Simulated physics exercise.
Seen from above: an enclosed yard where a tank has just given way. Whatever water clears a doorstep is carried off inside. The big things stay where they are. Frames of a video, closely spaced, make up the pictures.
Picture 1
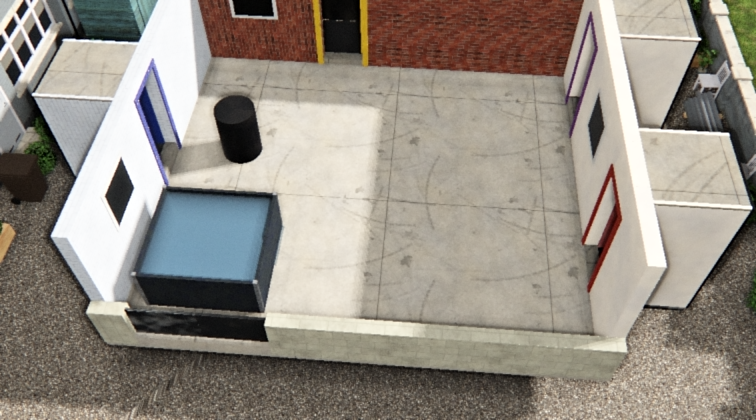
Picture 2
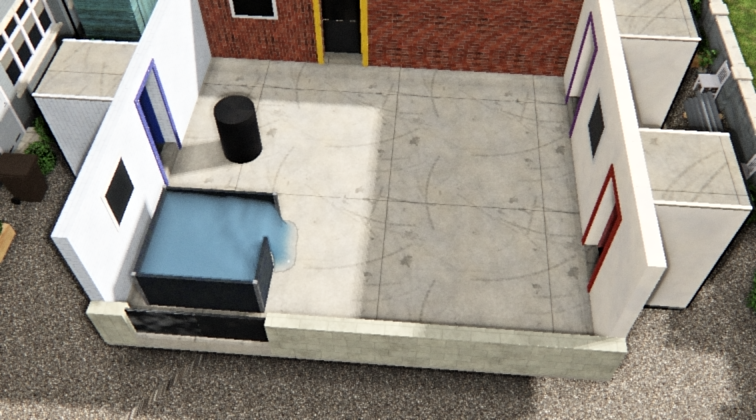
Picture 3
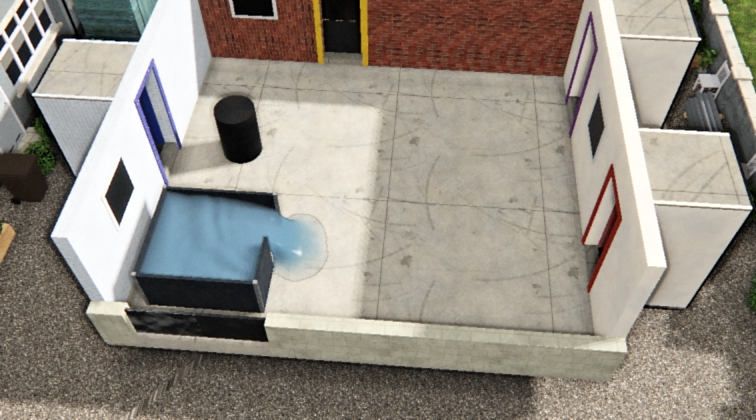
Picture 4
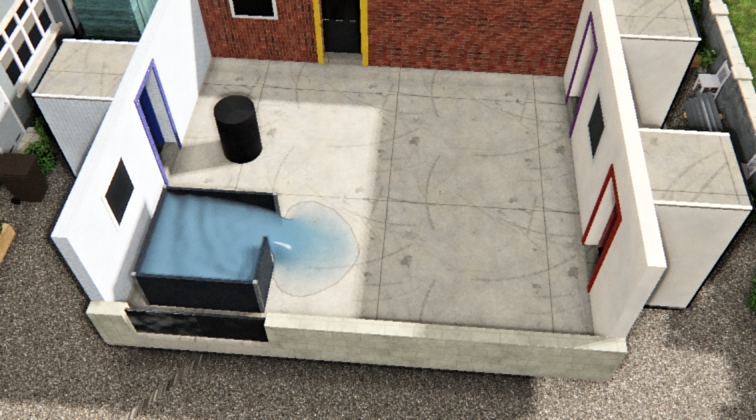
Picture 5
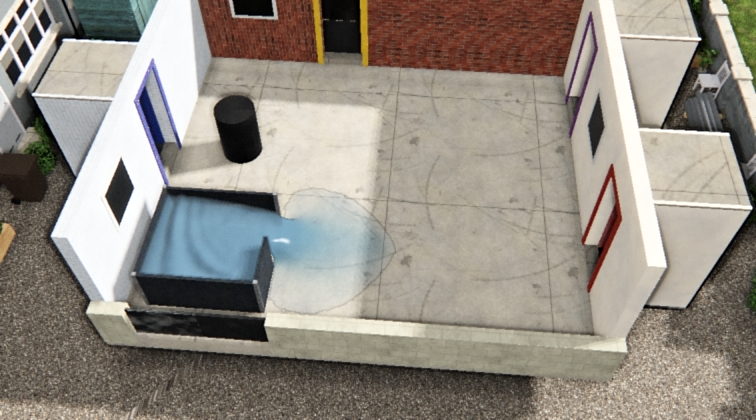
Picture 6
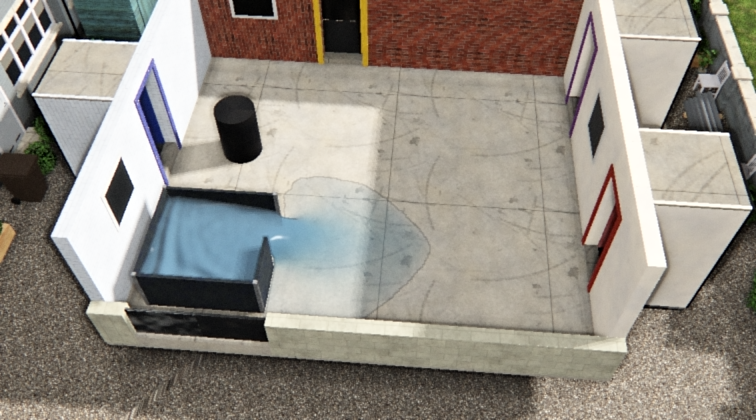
A walled concrete yard is seen from above at a fixed angle, with a brick wall at the back and white walls at the sides. A dark open tank of blue water sits at the lower left, a black cylinder stands behind it, and a red-framed opening is on the right. Water pours through a gap in the tank's right side and spreads rightward across the floor in a widening, thin sheet.
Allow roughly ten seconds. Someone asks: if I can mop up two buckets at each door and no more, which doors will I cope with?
The red door: Too much for you; the yellow door: You will cope; the blue door: You will cope; the purple door: You will cope.
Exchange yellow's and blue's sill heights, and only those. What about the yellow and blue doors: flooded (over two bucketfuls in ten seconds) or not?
I reckon yellow remains short and blue remains short.
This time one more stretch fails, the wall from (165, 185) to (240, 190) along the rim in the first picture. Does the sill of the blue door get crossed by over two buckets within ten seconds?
Result for blue: It tops the limit.
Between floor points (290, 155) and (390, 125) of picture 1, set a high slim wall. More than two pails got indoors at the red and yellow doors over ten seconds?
Result - red door: Clears the threshold; yellow door: Misses the threshold.
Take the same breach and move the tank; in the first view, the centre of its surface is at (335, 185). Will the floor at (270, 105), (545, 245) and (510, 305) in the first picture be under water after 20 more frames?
Well, in the order you listed them, they'd be unreached, reached by the flood and reached by the flood.
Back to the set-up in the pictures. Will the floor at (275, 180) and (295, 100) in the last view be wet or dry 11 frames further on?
Result, in the order given: Not wetted / not wetted.
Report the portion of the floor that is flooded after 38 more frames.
About 60 in a hundred.
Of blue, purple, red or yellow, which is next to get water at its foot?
It's the door marked red.
A moment on, water covers 35 % of the floor; the red door not reached, the yellow door not reached, the blue door not reached, the purple door not reached.
Next, water covers 55 % of the floor; the red door over two buckets in, the yellow door not reached, the blue door not reached, the purple door not reached.
Then, water covers 60 % of the floor; the red door far over two buckets in, the yellow door not reached, the blue door not reached, the purple door wet at the sill, nothing in.
Later, water covers 60 % of the floor; the red door far over two buckets in, the yellow door not reached, the blue door not reached, the purple door wet at the sill, nothing in.
In the end, water covers 85 % of the floor; the red door far over two buckets in, the yellow door wet at the sill, nothing in, the blue door not reached, the purple door wet at the sill, nothing in.
